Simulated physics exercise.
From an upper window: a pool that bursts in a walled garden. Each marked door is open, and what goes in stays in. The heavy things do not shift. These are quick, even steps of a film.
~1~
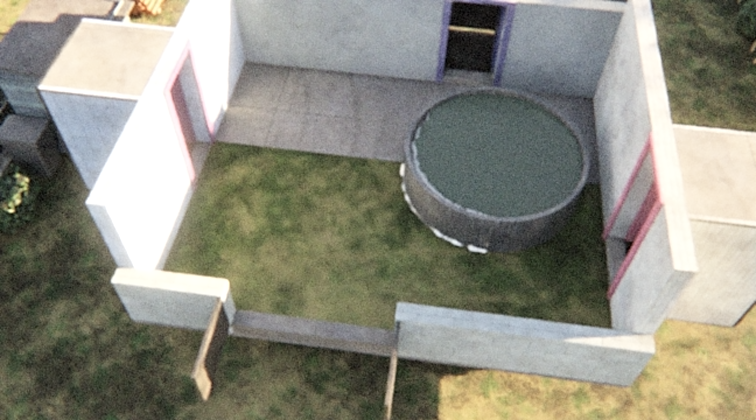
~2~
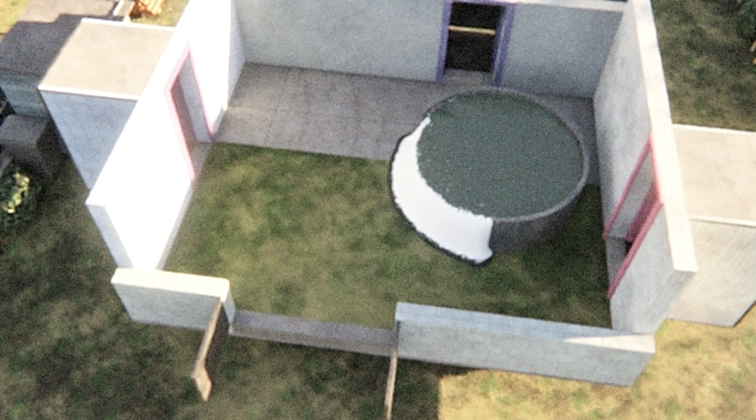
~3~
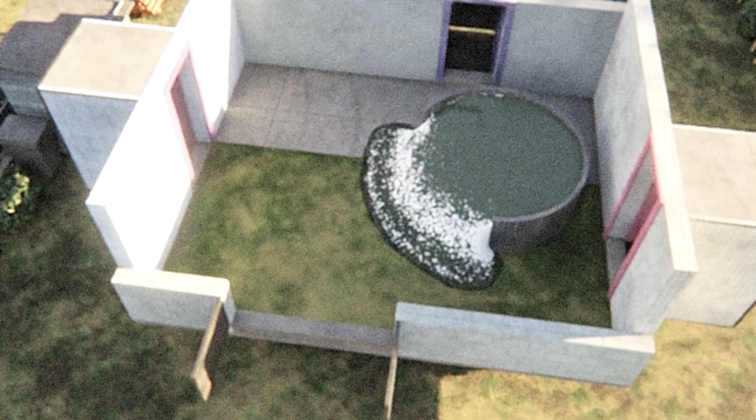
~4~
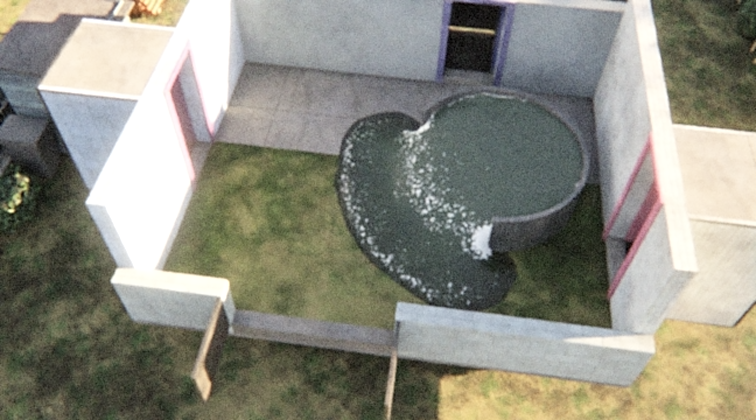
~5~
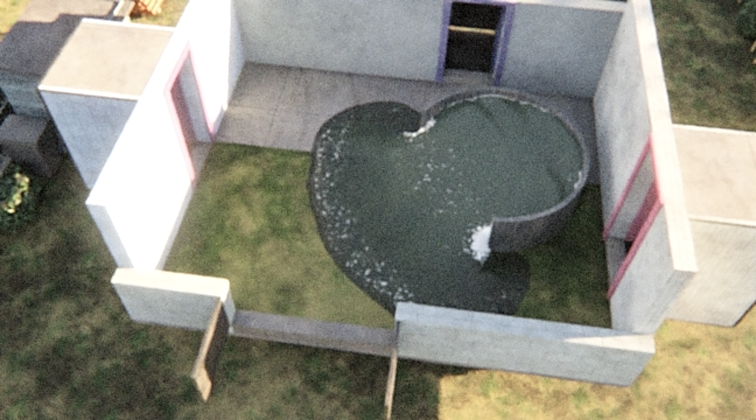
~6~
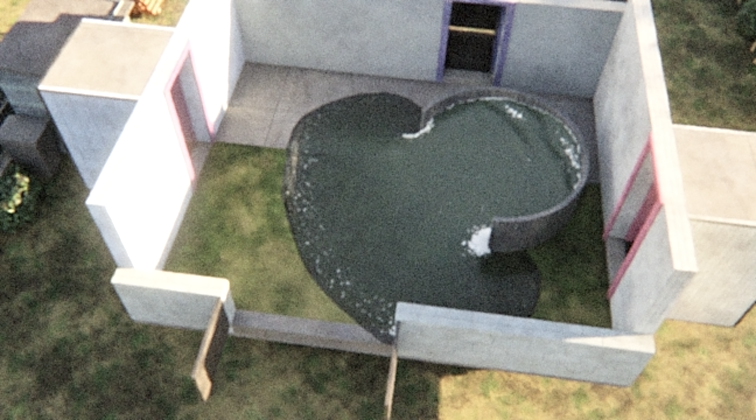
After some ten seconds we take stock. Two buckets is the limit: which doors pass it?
In the end: The blue door admits no more than that; the purple door lets in a lot; the pink door admits no more than that.
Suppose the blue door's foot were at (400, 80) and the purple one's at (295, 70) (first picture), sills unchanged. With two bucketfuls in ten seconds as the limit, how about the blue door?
My reading: The blue one stays under.
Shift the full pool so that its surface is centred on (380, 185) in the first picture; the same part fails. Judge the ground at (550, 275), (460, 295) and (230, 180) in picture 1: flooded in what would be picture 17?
In turn: Clear, no water, covered.
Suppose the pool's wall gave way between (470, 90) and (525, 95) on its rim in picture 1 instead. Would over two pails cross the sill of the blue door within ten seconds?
Blue floods.
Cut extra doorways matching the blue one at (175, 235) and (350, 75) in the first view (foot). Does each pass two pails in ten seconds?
In that order: Goes over, stays under.
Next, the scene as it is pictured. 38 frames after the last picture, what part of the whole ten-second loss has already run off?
Near 80 in a hundred.
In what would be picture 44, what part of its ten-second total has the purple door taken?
Near 95 in a hundred.
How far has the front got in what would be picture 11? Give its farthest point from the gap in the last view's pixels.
Close to (235, 88).
A moment on, water covers 65 % of the floor; the blue door not reached, the purple door not reached, the pink door not reached.
Next, water covers 75 % of the floor; the blue door not reached, the purple door under two buckets in, the pink door not reached.
Then, water covers 80 % of the floor; the blue door not reached, the purple door far over two buckets in, the pink door wet at the sill, nothing in.
Later, water covers 95 % of the floor; the blue door wet at the sill, nothing in, the purple door far over two buckets in, the pink door wet at the sill, nothing in.
In the end, water covers 95 % of the floor; the blue door wet at the sill, nothing in, the purple door far over two buckets in, the pink door wet at the sill, nothing in.
